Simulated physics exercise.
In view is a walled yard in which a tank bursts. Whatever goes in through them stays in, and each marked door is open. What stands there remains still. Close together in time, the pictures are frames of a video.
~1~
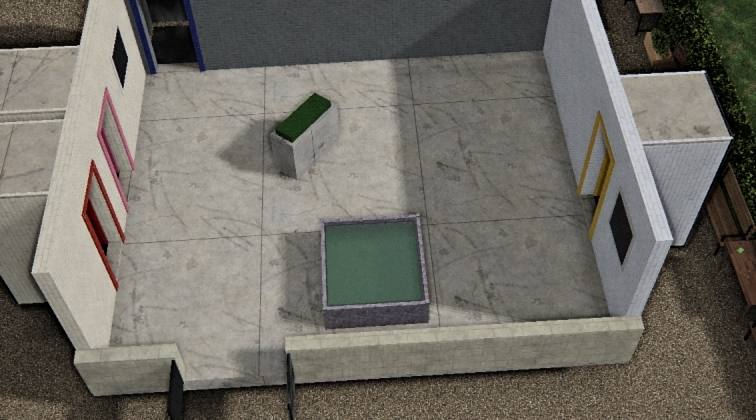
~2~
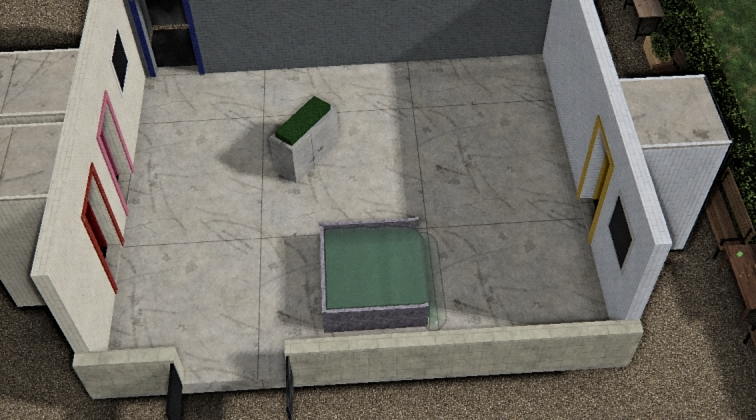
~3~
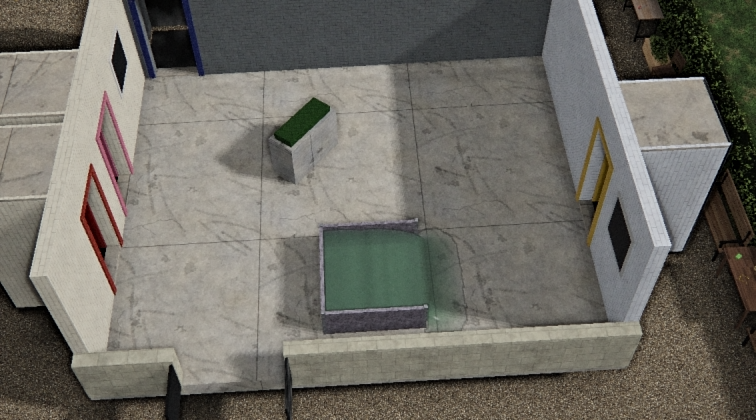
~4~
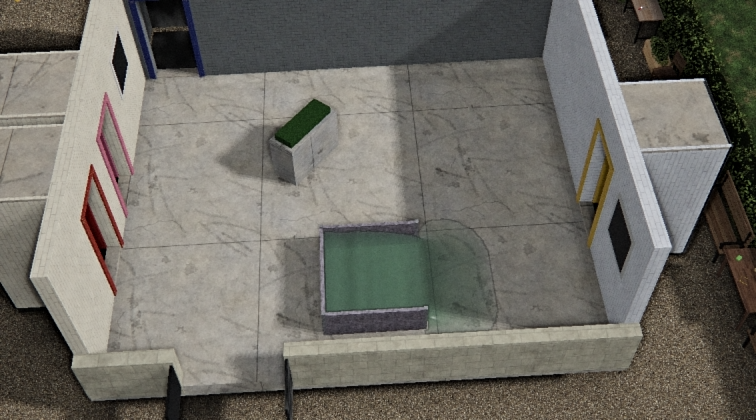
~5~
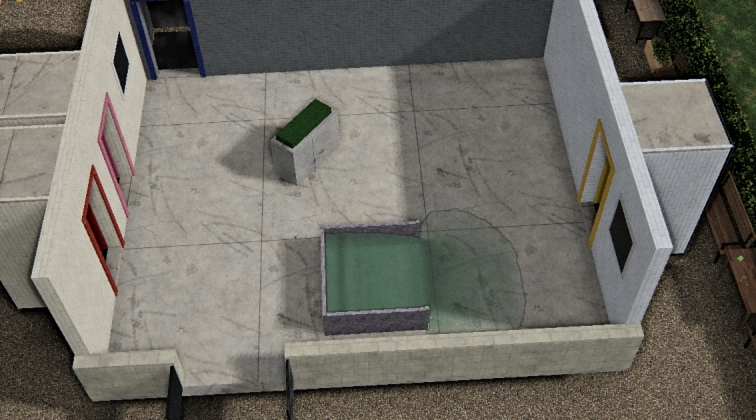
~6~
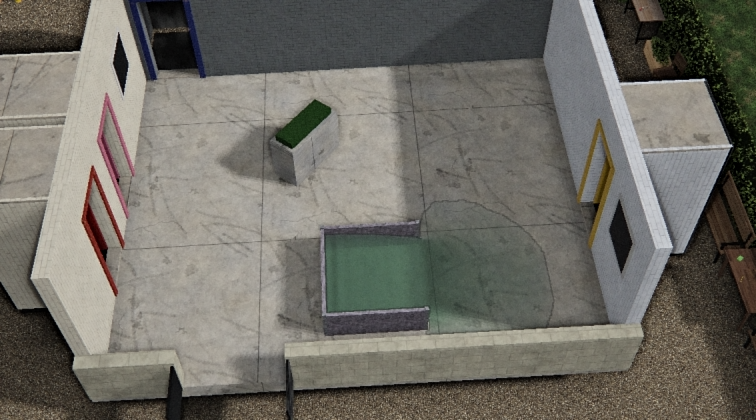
The clip opens on a walled yard with coloured doorways, a grass-topped block and a square tank of still green water. The tank's right side opens and water pours out, spreading rightward across the pale floor in a thin, rounded sheet that widens toward the yellow doorway side.
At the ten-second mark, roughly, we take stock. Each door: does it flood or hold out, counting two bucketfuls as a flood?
The blue door will not top two buckets, the red door will not top two buckets, the yellow door will top two buckets, the pink door will not top two buckets.
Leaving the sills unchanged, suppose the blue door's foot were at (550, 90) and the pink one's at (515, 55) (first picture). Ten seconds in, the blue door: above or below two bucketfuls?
As I see it, the blue door comes in lower.
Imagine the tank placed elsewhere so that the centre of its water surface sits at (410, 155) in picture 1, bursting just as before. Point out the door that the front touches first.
The yellow door is first.
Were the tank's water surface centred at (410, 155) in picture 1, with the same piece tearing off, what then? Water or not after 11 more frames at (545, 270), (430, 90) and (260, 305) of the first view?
Soaked, parched, parched.
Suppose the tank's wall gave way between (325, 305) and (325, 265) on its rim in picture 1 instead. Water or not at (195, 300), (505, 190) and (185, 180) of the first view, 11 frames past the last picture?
Taking the points in order: Swamped, unwetted and unwetted.
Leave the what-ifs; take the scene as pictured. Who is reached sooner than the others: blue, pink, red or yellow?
That would be the yellow-painted one.
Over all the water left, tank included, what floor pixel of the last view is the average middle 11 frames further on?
My guess is about (491, 282).
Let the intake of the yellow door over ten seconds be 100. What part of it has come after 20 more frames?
By then roughly 80 percent of the ten-second total is in.
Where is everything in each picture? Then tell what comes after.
The first picture shows still water in the tank at (373, 263).
In the second picture, the front is at (427, 237), out from the gap at (419, 274).
In the third picture, the front is at (451, 332), out from the gap at (418, 277).
In the fourth picture, the front is at (455, 225), out from the gap at (419, 279).
In the fifth picture, water pours out at (420, 280) and has run to (513, 327).
In the sixth picture, the front is at (548, 303), out from the gap at (419, 280).
A moment on, water covers 20 % of the floor; the blue door not reached, the red door not reached, the yellow door under two buckets in, the pink door not reached.
Next, water covers 20 % of the floor; the blue door not reached, the red door not reached, the yellow door over two buckets in, the pink door not reached.
Then, water covers 25 % of the floor; the blue door not reached, the red door not reached, the yellow door far over two buckets in, the pink door not reached.
Later, water covers 45 % of the floor; the blue door not reached, the red door not reached, the yellow door far over two buckets in, the pink door not reached.
In the end, water covers 70 % of the floor; the blue door wet at the sill, nothing in, the red door wet at the sill, nothing in, the yellow door far over two buckets in, the pink door not reached.
